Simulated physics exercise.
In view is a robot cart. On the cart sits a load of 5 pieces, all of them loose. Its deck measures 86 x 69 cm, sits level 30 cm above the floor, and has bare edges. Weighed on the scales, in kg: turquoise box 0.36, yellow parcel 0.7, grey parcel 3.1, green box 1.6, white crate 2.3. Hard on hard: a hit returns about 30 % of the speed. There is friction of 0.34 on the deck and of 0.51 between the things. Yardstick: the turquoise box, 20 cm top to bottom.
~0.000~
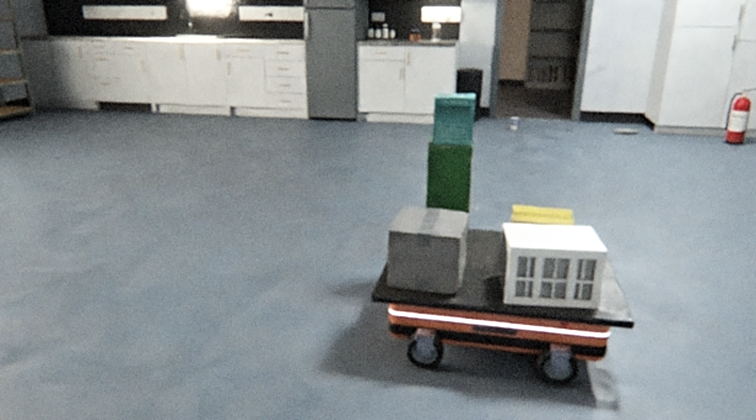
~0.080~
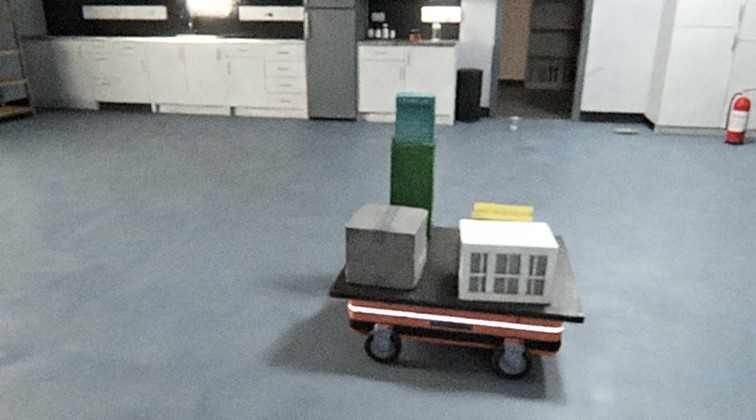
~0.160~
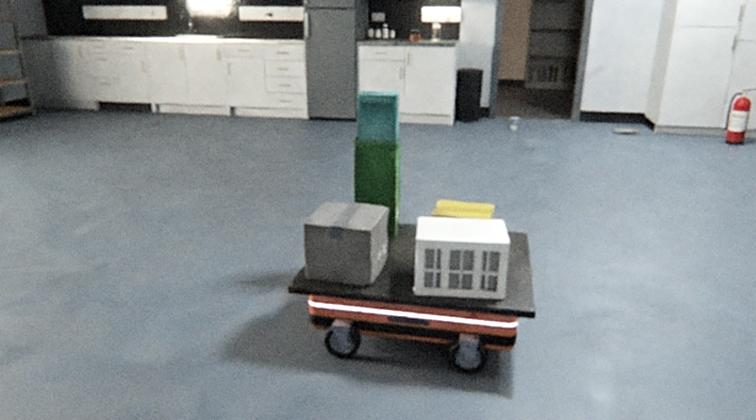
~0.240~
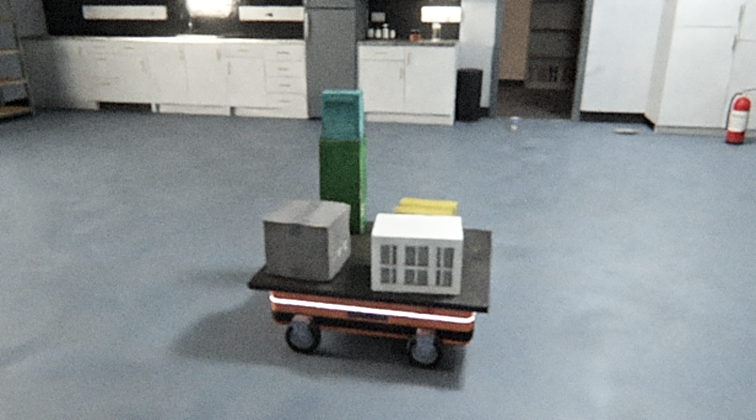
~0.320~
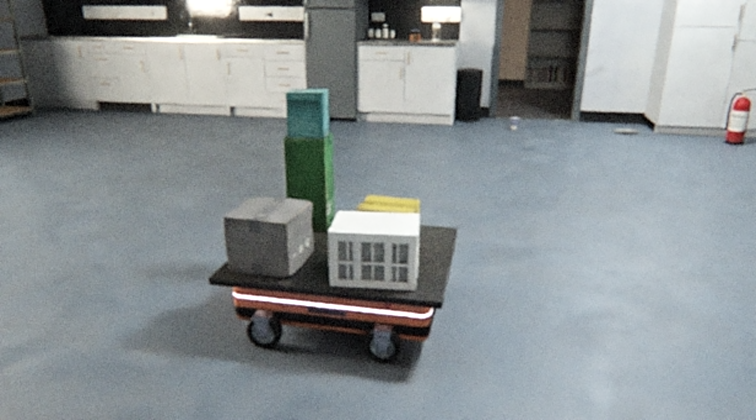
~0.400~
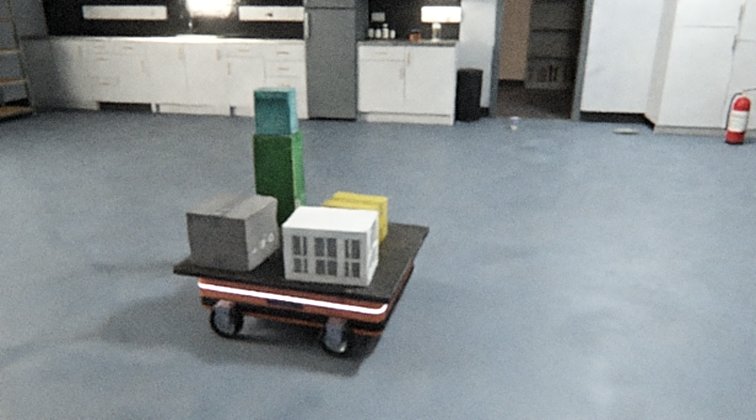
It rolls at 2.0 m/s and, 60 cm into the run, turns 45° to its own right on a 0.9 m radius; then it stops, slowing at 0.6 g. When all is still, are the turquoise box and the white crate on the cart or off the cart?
The turquoise box has gone; the white crate has gone.
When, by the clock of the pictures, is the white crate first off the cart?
0.8 s, roughly.
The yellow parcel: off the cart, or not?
Yellow parcel: Stays in bounds.
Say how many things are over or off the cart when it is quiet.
I get 4.
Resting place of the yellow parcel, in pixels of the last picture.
My guess is roughly (212, 163).
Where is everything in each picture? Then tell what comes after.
In the first frame, 0 cm covered; turquoise box (454, 119); white crate (549, 264).
In the second frame, 16 cm covered; green box (413, 188).
In the third frame, 32 cm covered; grey parcel (348, 242); green box (378, 185).
In the fourth frame, 48 cm covered; grey parcel (309, 238).
In the fifth frame, 64 cm covered; green box (310, 181).
In the sixth frame, 80 cm covered, turned 4°; turquoise box (276, 111) moved 3 cm; white crate (333, 245).
After 0.80 s, 160 cm covered, turned 45°; grey parcel and white crate now off the cart; turquoise box 39° off upright near (162, 118); green box 39° off upright.
After 1.20 s, 195 cm covered, turned 45°, stopped; turquoise box now off the cart; green box on its side; yellow parcel moved 20 cm.
In the end (2.0 s), off the cart, turquoise box, grey parcel, green box and white crate; not toppled but over 10 cm from the start, yellow parcel. In the last view, turquoise box near (26, 207), white crate near (88, 231).
